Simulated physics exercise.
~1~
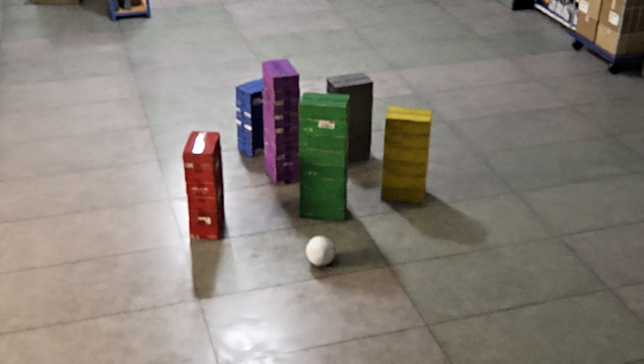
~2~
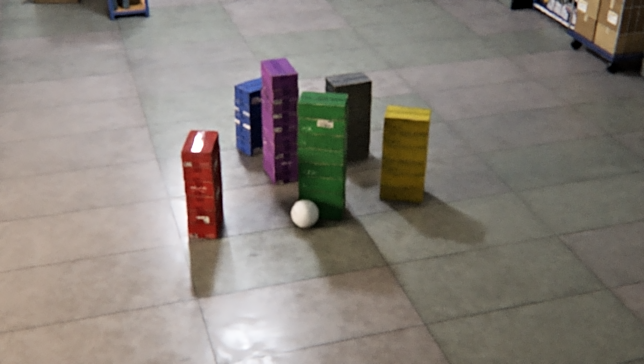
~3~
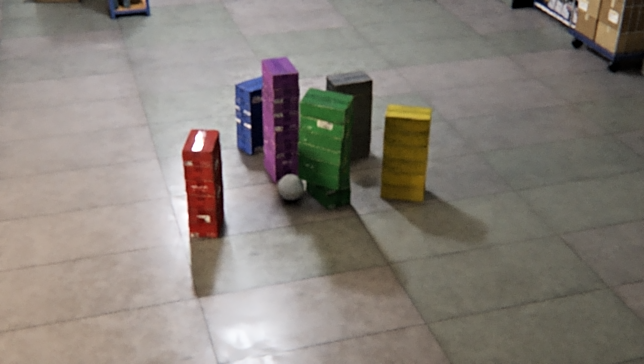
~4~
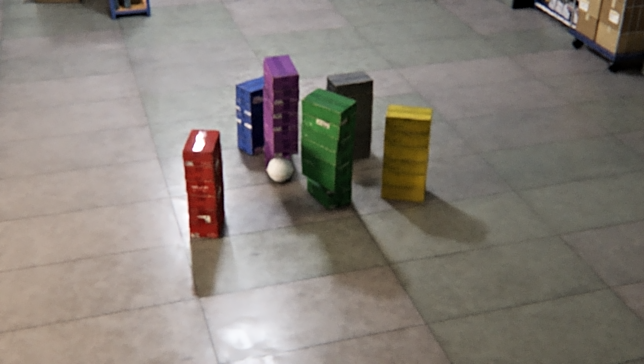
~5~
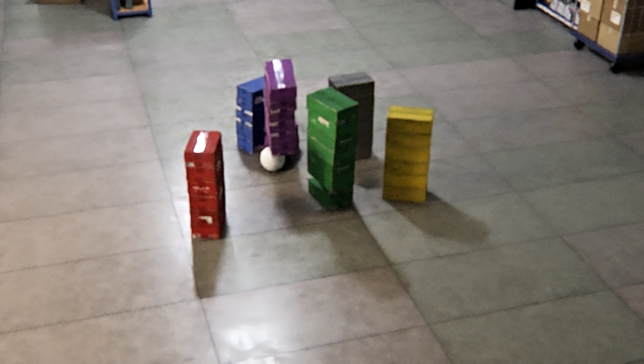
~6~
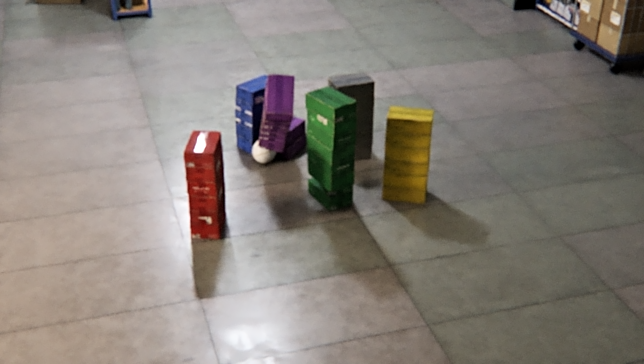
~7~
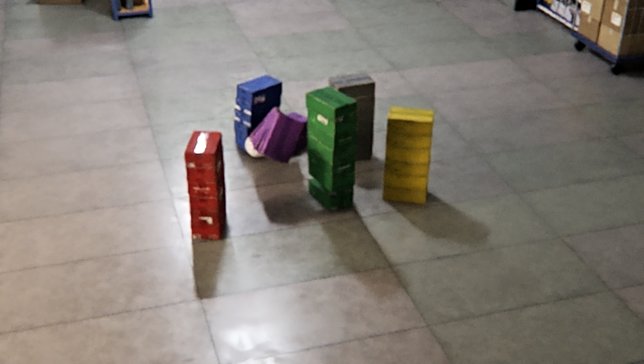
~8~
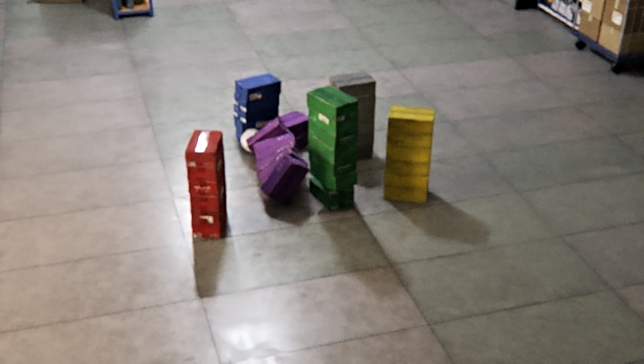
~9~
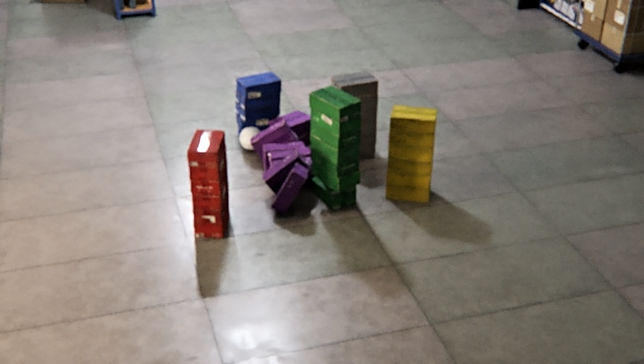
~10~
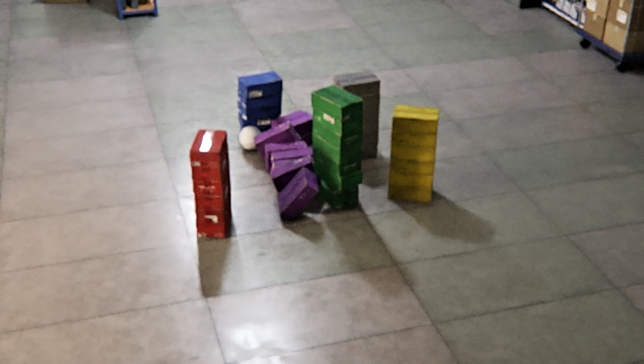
Purple box tower toppling toward the viewer after a pale ball rolls in past the green tower, the other five columns still standing.
